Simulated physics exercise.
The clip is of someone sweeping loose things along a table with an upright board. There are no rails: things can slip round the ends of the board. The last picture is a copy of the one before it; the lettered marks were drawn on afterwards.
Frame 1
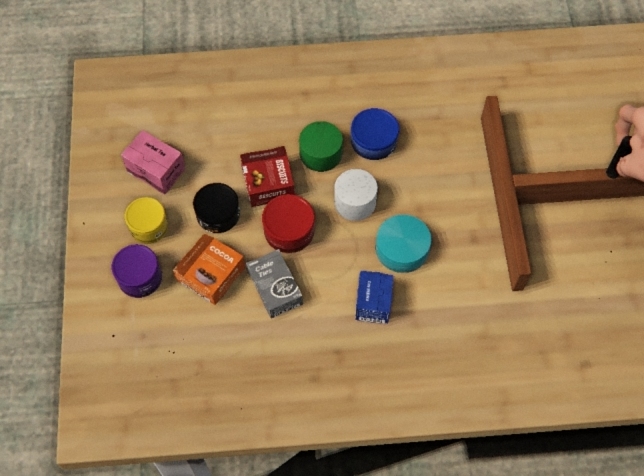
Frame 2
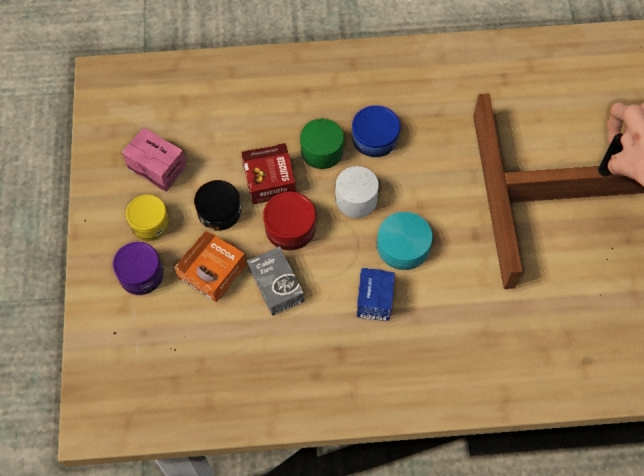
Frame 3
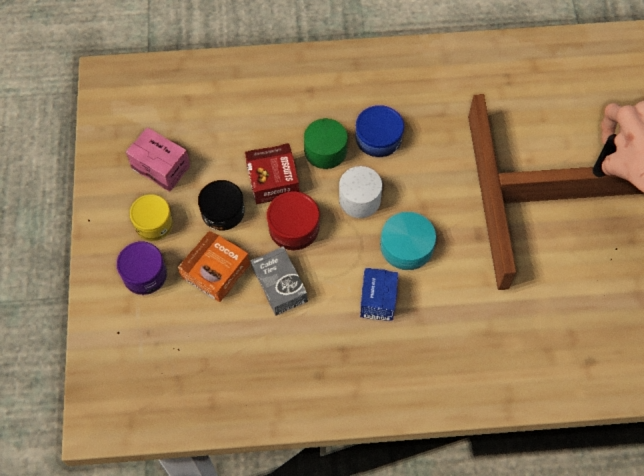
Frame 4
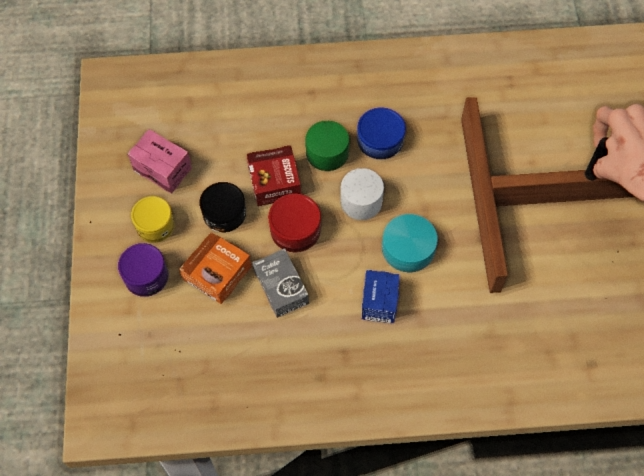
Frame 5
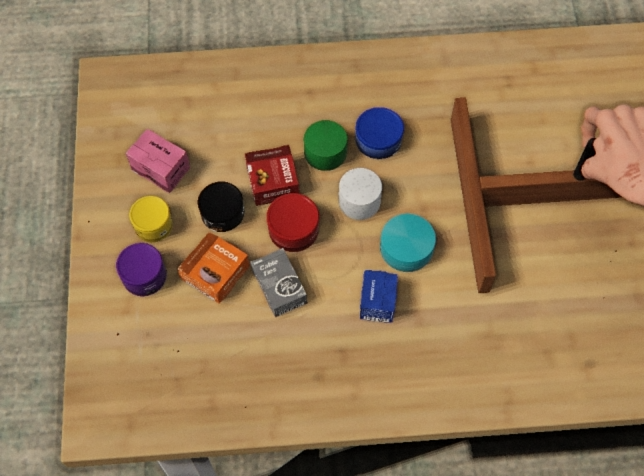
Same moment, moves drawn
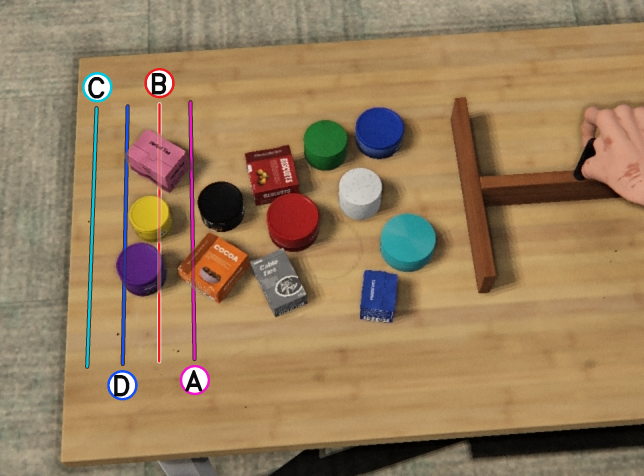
In this clip, a hand at the right slides a T-shaped wooden board slowly leftward across a table toward a loose cluster of colourful round tubs and small boxes, which stay in place while a gap remains between them.
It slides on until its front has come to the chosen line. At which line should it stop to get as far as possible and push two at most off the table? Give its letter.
It should halt at B.
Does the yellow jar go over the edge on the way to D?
Yes.
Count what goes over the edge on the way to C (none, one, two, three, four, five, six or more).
By then, six or more.
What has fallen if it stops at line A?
It is the purple tub.
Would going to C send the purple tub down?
Yes.
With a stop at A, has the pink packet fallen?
By then, no.
On the marked copy, A at (192, 222); B at (159, 224); C at (92, 229); D at (125, 227).
Taking B. A third of the way, board (362, 190); blue packet (349, 305); blue tub (324, 133).
Two thirds of the way, board (247, 198); purple tub (119, 271); yellow jar (144, 224).
When it is over, board (158, 204); purple tub over the edge; yellow jar over the edge; two fallen.
As for the rest, A is within the limit but short; C drops nine; D drops five.
